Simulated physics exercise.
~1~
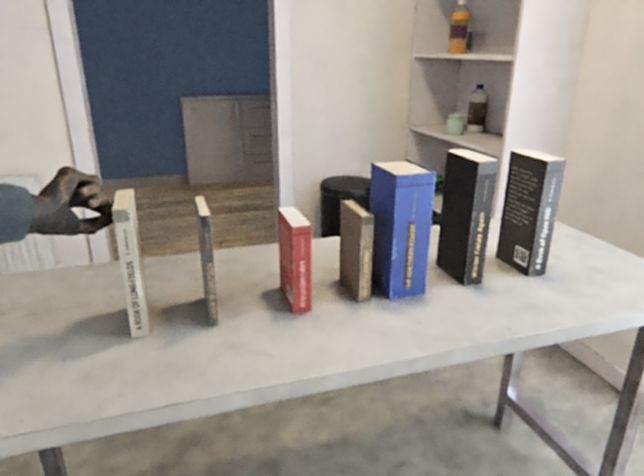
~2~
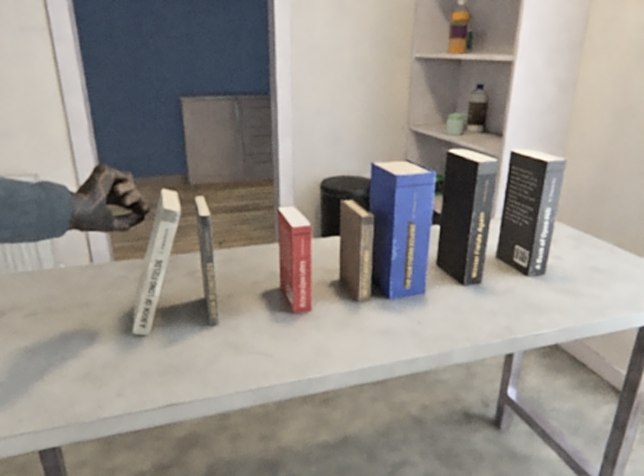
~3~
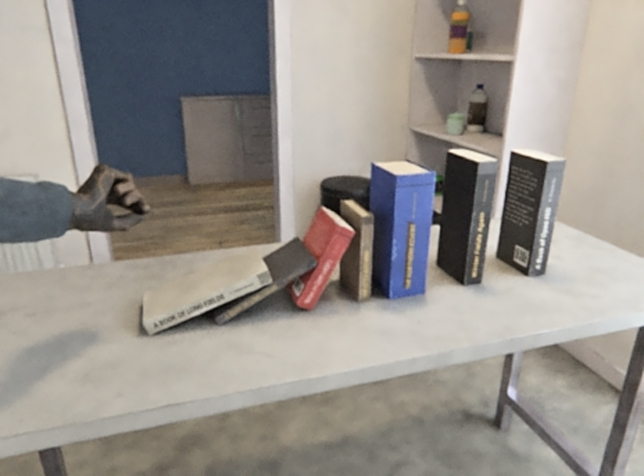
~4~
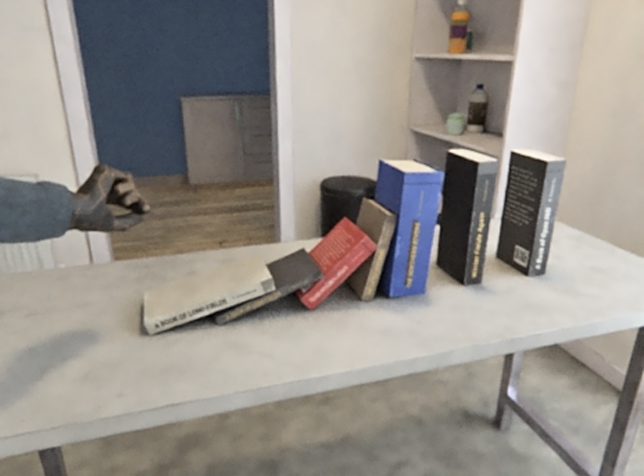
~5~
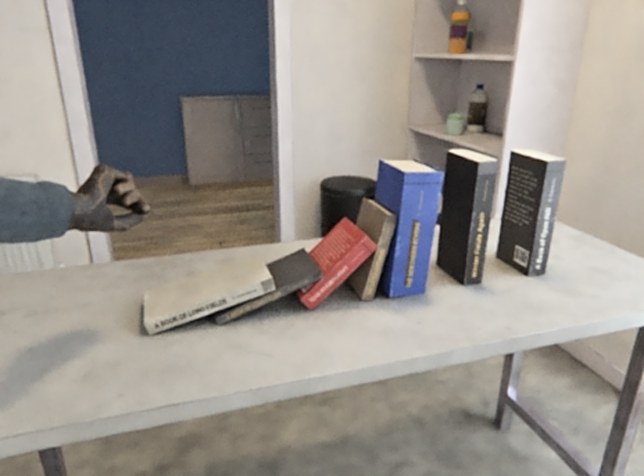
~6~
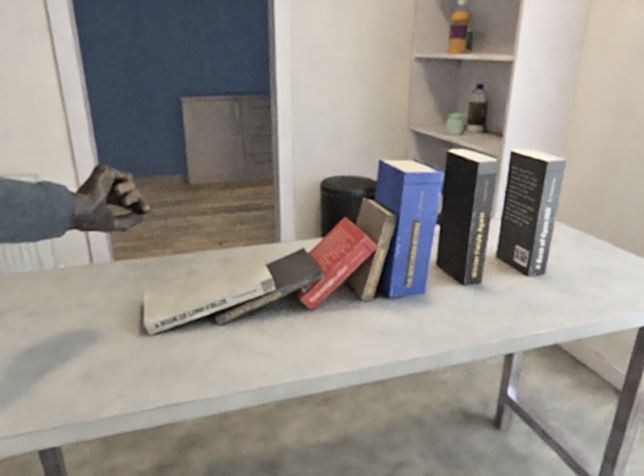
To begin with, seven hardback books stand on edge in a spaced file across a pale table, and a hand at the left touches the top of the first, a cream one. The hand tips it to the right, then stays back as it falls. It knocks over the thin book beside it, which drops against the red one. The red book tilts steeply into the small brown book, which leans on the thick blue one. The blue book tilts only slightly and holds, and the two dark books beyond it stay upright, untouched.
